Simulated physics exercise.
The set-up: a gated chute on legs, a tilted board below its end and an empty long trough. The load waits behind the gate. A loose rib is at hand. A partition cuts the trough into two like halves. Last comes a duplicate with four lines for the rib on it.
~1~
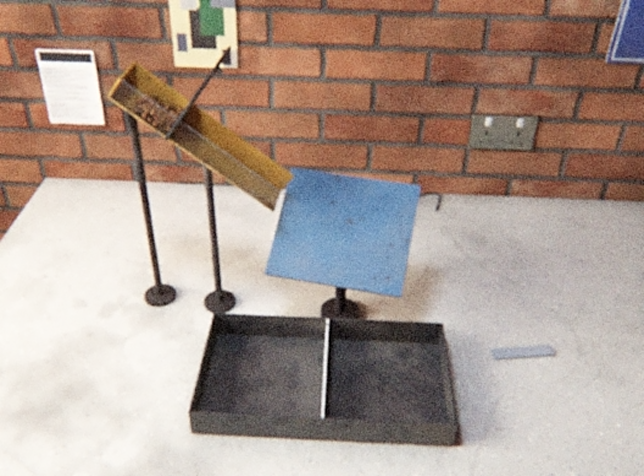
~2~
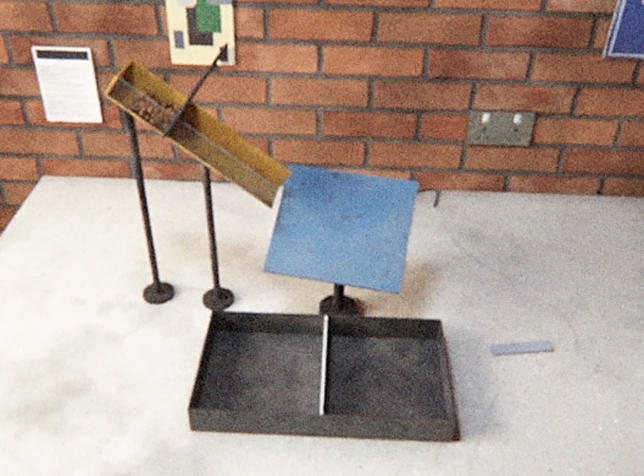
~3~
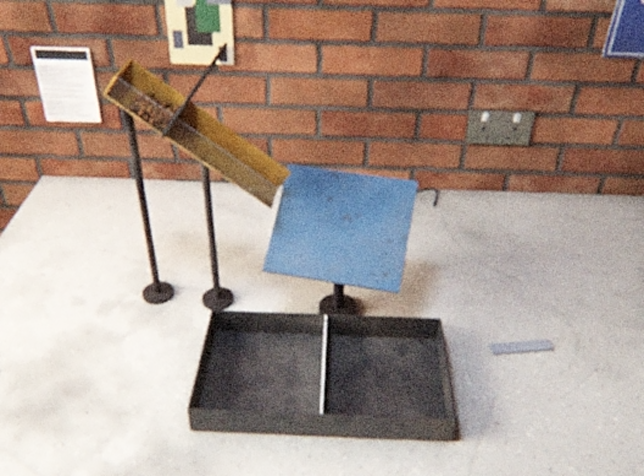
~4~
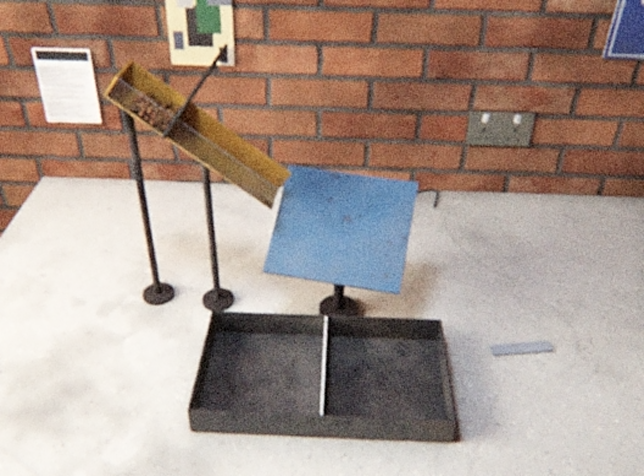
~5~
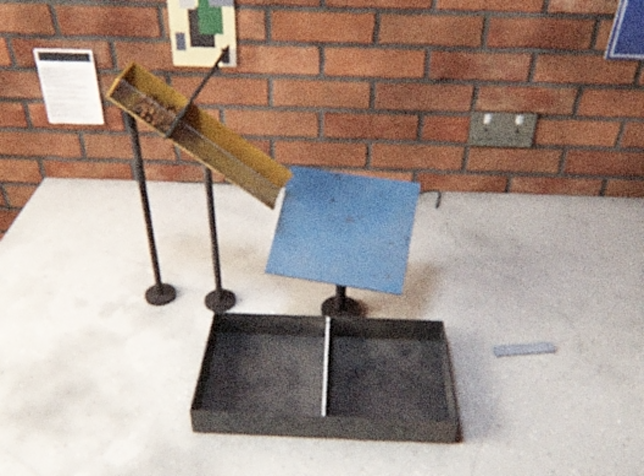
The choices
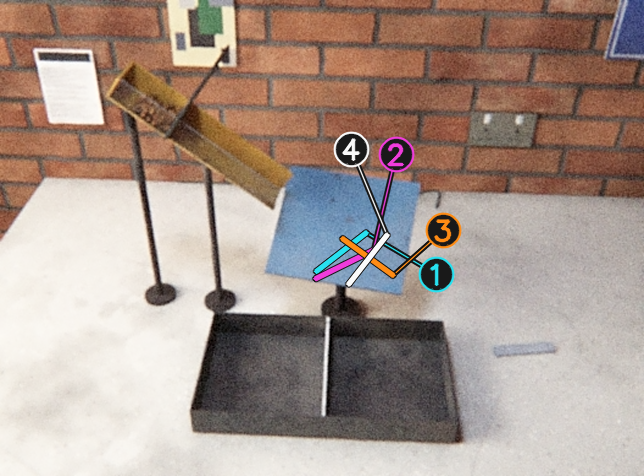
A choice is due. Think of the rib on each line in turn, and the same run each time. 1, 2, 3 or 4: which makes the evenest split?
4 beats the others.
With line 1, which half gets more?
Left.
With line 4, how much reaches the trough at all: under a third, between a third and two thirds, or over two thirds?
It is over two thirds.
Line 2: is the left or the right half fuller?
Left.
On the marked copy, line 1 from (366, 232) to (316, 271); line 2 from (373, 250) to (315, 278); line 3 from (342, 238) to (393, 275); line 4 from (387, 235) to (348, 284).
Choosing 1, of what is caught, the larger part in the left half, about a tenth in the right.
Choosing 2, of what is caught, the larger part in the left half, about a tenth in the right.
Choosing 3, of what is caught, roughly a quarter in the left half, the larger part in the right.
Choosing 4, of what is caught, roughly two thirds in the left half, roughly a third in the right.
